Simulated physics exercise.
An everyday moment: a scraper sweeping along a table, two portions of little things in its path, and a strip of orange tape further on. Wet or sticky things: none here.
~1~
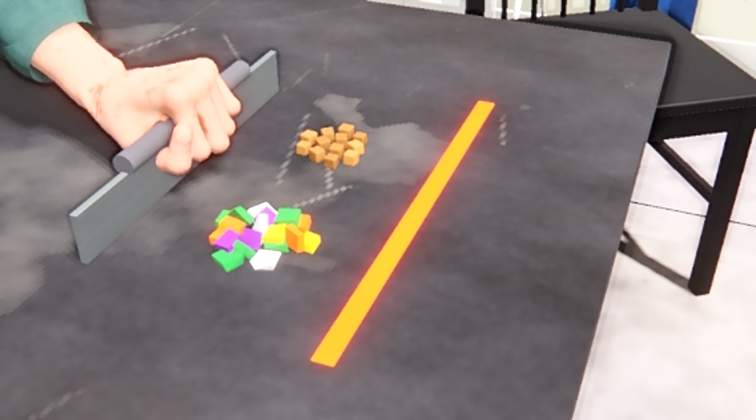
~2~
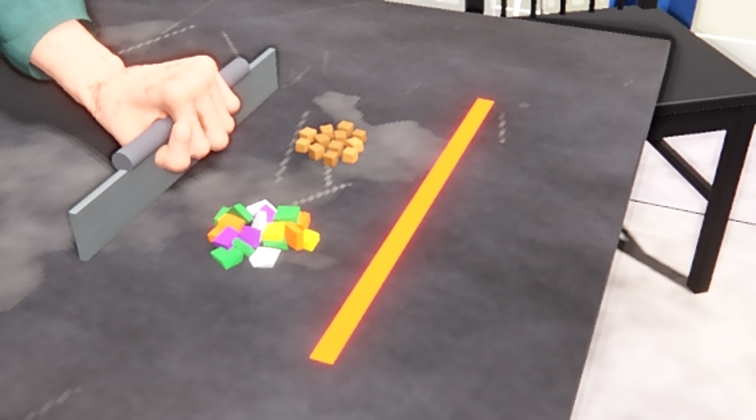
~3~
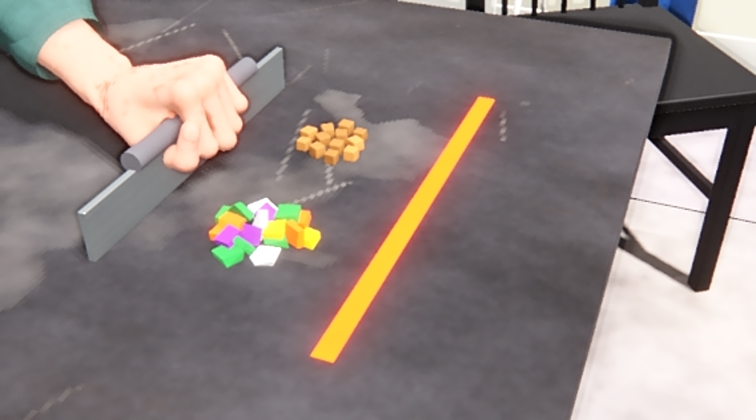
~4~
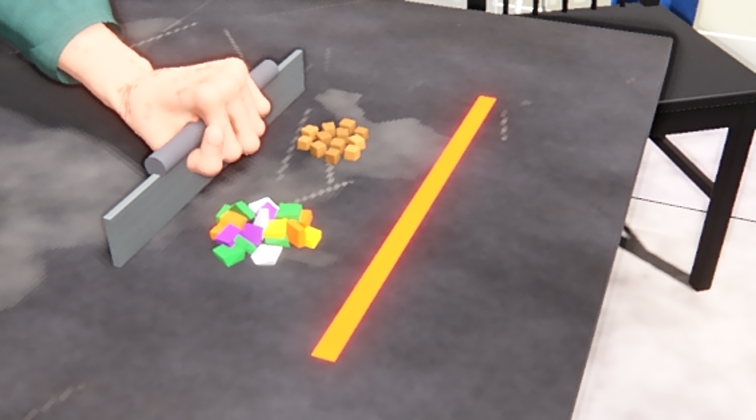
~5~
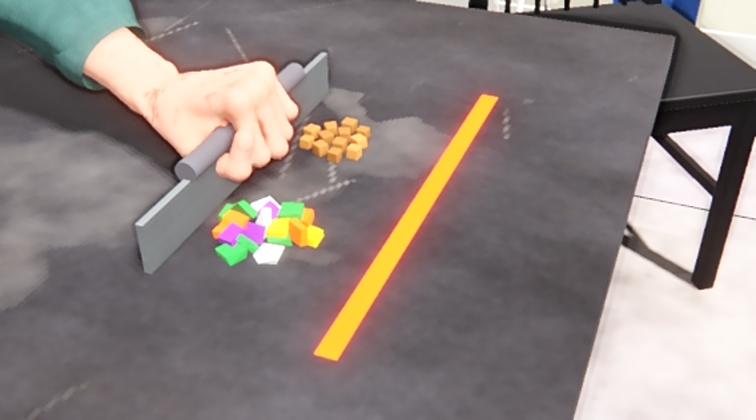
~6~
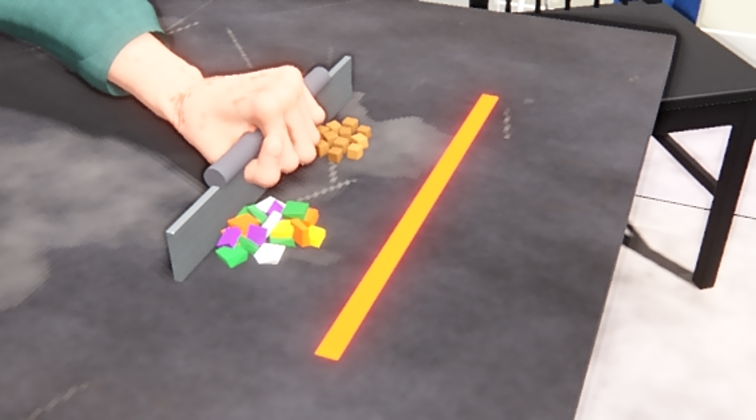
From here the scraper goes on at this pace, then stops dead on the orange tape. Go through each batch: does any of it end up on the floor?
At the end, the nearer batch is left whole; the farther batch is left whole.
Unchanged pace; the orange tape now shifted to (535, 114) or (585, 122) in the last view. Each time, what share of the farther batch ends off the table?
Share off the table is 0 per cent for the first position and 0 per cent for the second.
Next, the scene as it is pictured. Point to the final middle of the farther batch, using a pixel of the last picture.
When nothing moves any more, the middle sits at roughly (472, 166) in the last picture.
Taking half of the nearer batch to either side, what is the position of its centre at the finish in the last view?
Around (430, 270).
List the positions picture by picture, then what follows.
Scraper (96, 223), at rest; orange tape (481, 112), well back from the edge; edge at (614, 254); nearer batch (260, 229), a few mosaic tiles; farther batch (341, 141), a few brown sugar cubes, in the first frame.
Scraper (95, 220), at rest; farther batch (341, 139), in the second frame.
Scraper (104, 221); nearer batch (260, 225), in the third frame.
Scraper (128, 226); farther batch (343, 136), in the fourth frame.
Scraper (159, 232); nearer batch (263, 223), in the fifth frame.
Scraper (189, 239); orange tape (485, 105); edge at (618, 248); nearer batch (269, 225), about a tenth pushed along; farther batch (331, 139), about a tenth pushed along, in the sixth frame.
Then, 0.34 s later than the last frame, scraper still moving, near (356, 146); nearer batch all on the table, its front near (386, 262); farther batch all on the table, its front near (419, 153).
Then, 0.70 s later than the last frame, scraper stopped at the orange tape; nearer batch all on the table, its front near (476, 283); farther batch all on the table, its front near (493, 168).
When it is over, scraper stopped at the orange tape; nearer batch all on the table, its front near (476, 283); farther batch all on the table, its front near (493, 168).
